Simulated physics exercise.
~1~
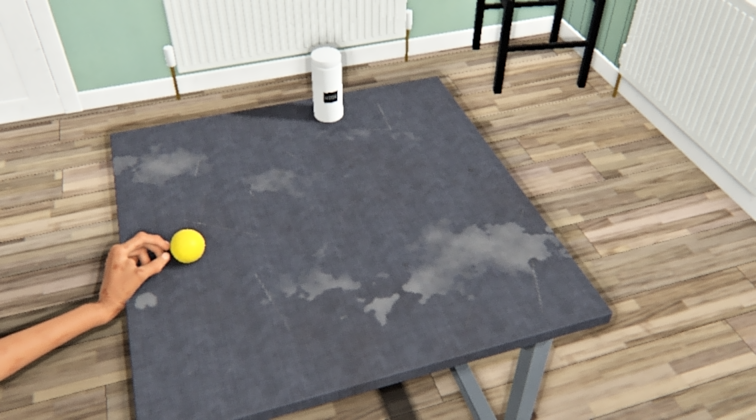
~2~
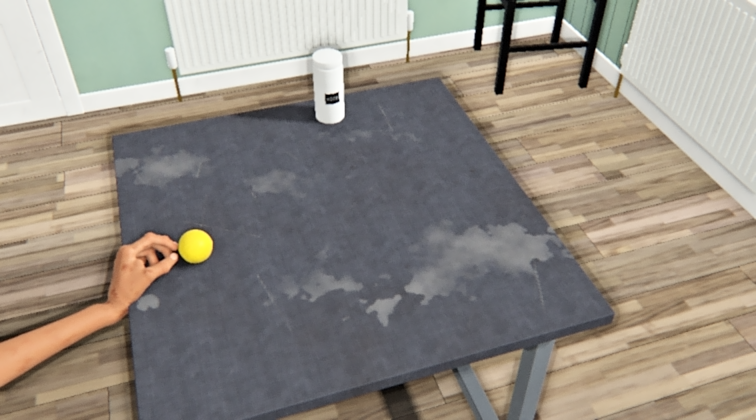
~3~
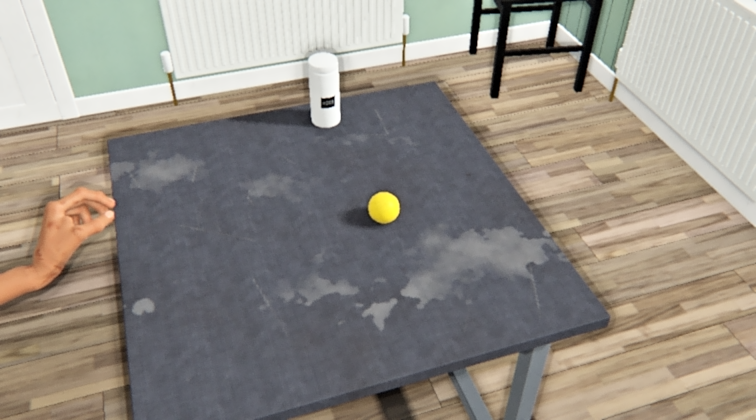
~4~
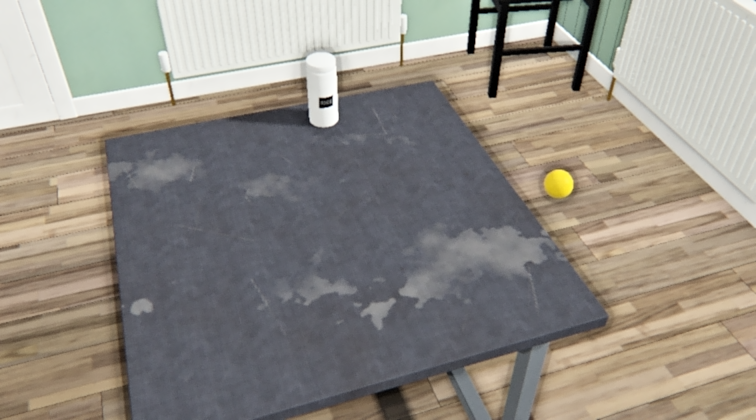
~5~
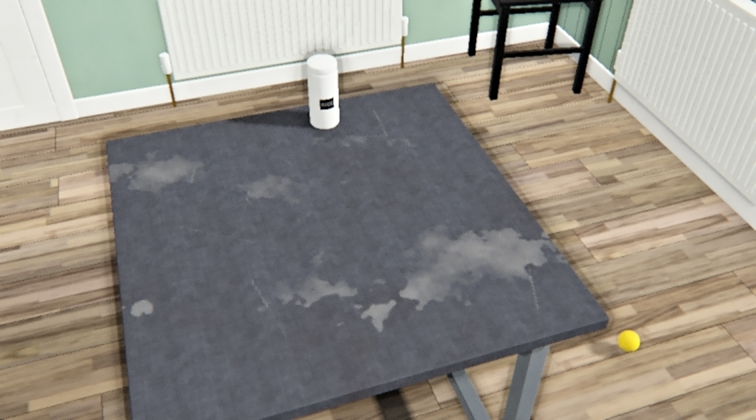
A hand at the left of a dark, worn table pushed a yellow ball-like lemon to the right, then let go and drew back as it kept moving across, went over the right edge and dropped toward the wooden floor, while a white jar stayed put.
